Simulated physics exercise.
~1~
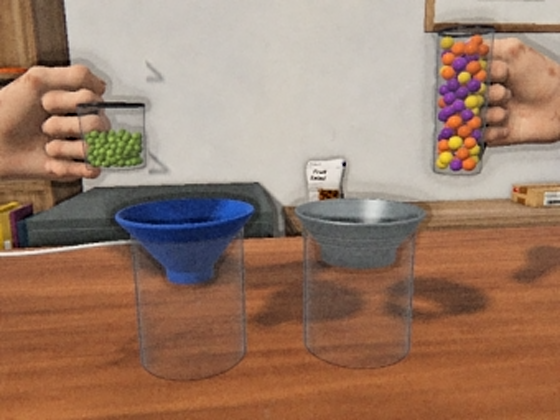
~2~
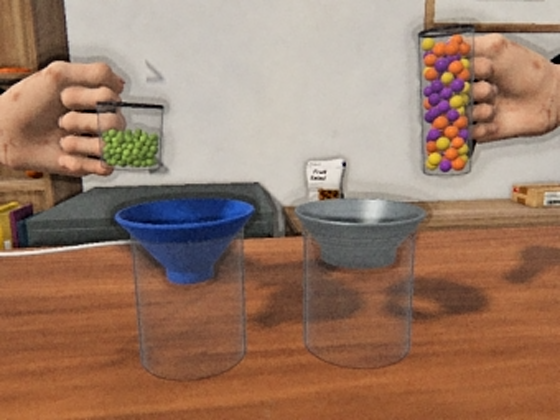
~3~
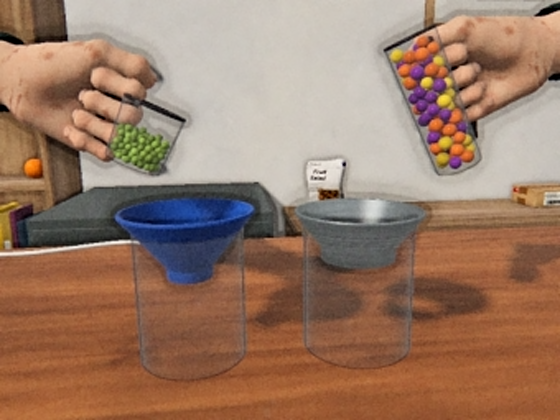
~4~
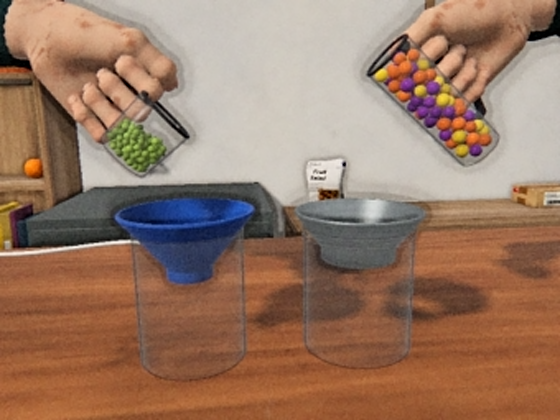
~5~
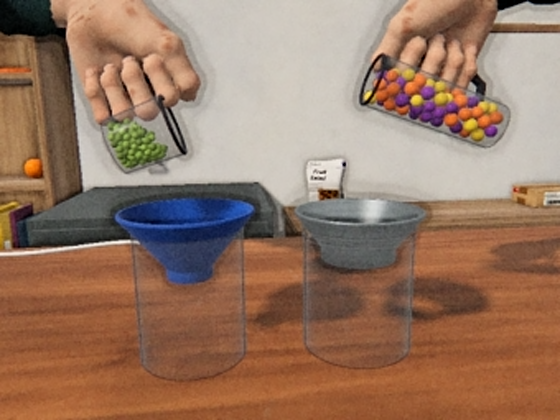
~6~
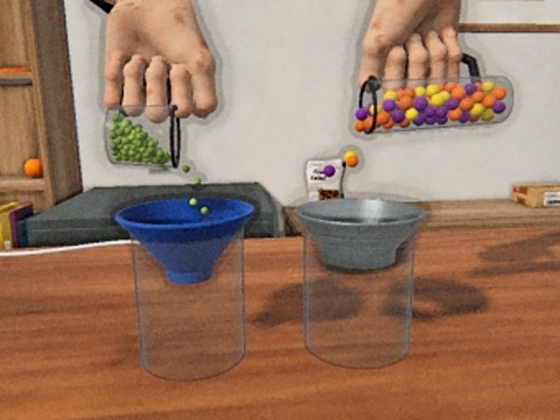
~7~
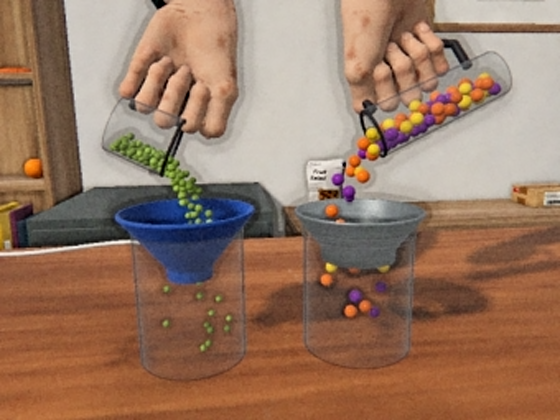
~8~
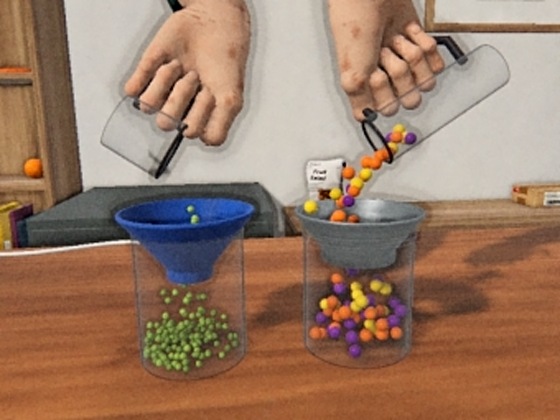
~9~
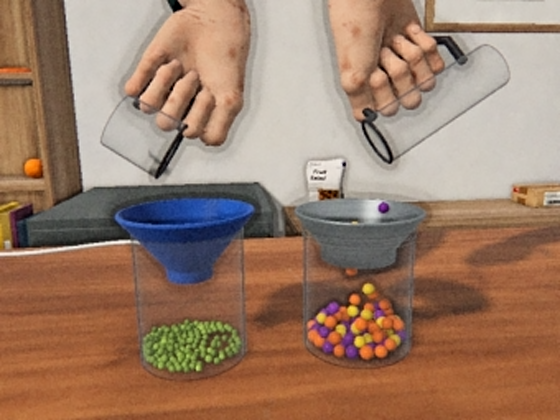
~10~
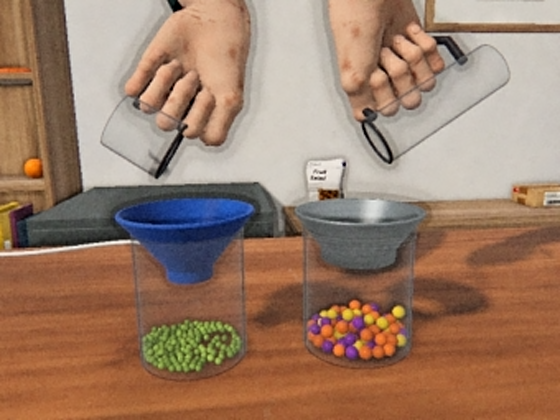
Two hands hold clear cups above a wooden counter, seen from the front by a still camera, the left cup holding small green balls and the taller right one larger orange, purple and yellow balls. Below them, a blue funnel on the left and a grey funnel on the right sit in empty clear jars. The hands move inward and tip the cups until balls spill into both funnels. The green balls run through first, while the mixed ones keep dropping a little longer. Both funnels end up empty, with all the balls heaped in the jars beneath the upturned cups.
